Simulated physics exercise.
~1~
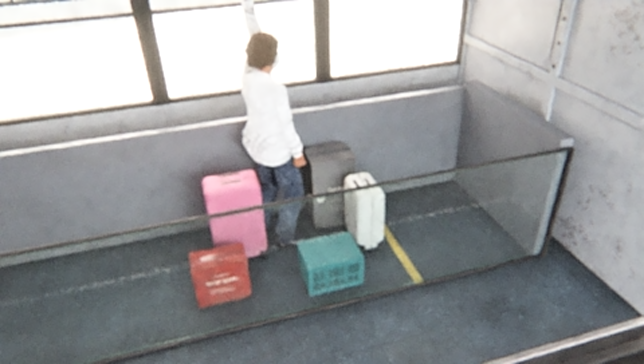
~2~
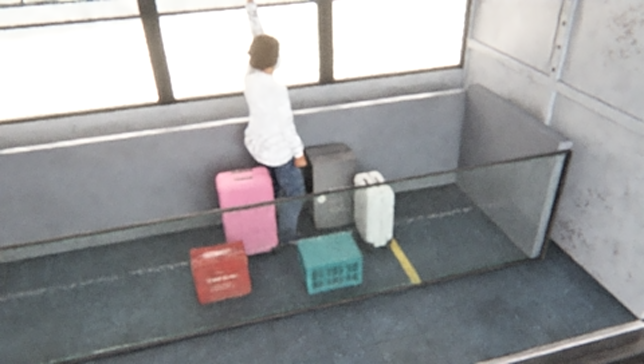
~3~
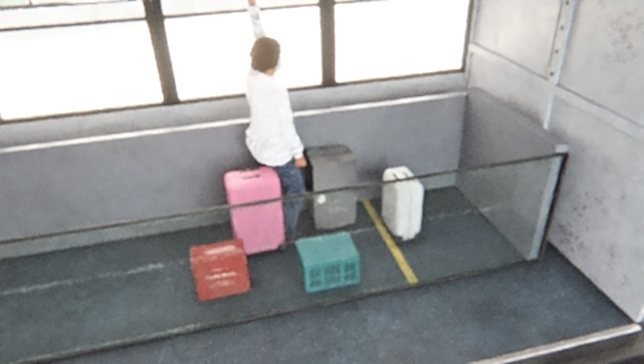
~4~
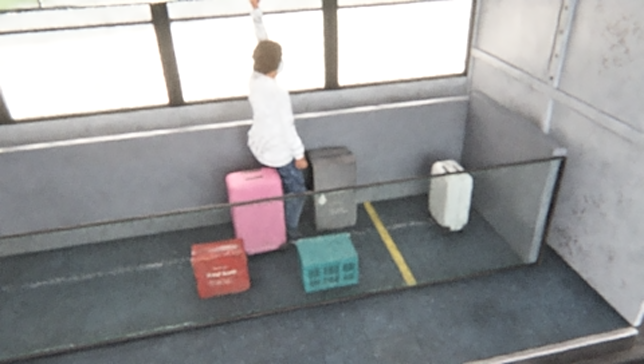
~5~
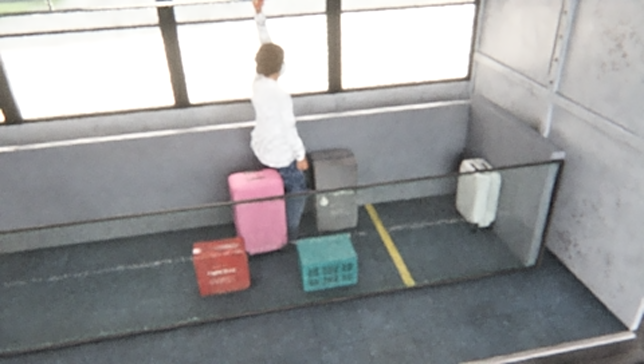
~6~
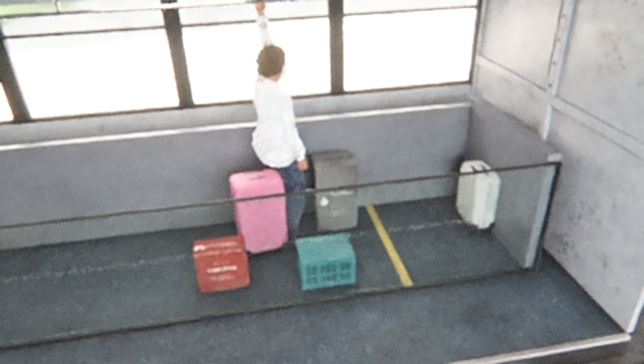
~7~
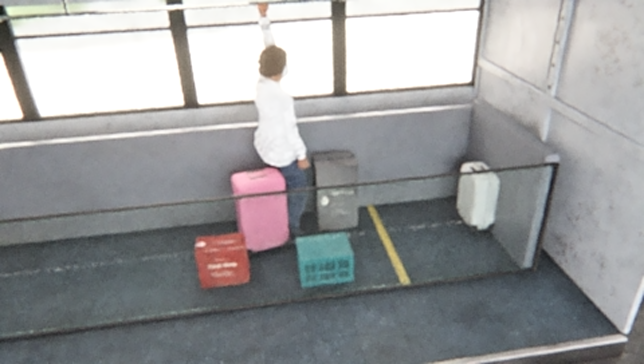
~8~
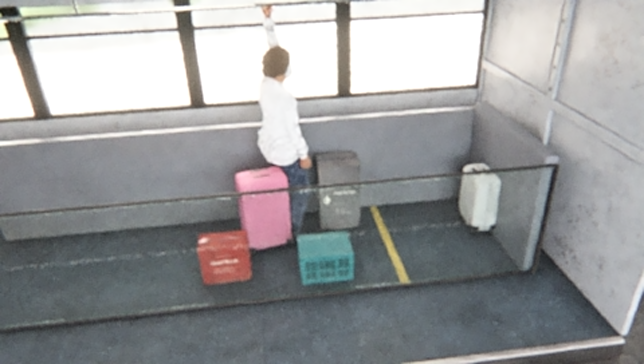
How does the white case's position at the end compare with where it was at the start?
At the start it stands close beside the tall grey bag, near the yellow line. By the end it is well to the right, past the line and next to the panel at the right end of the bay.
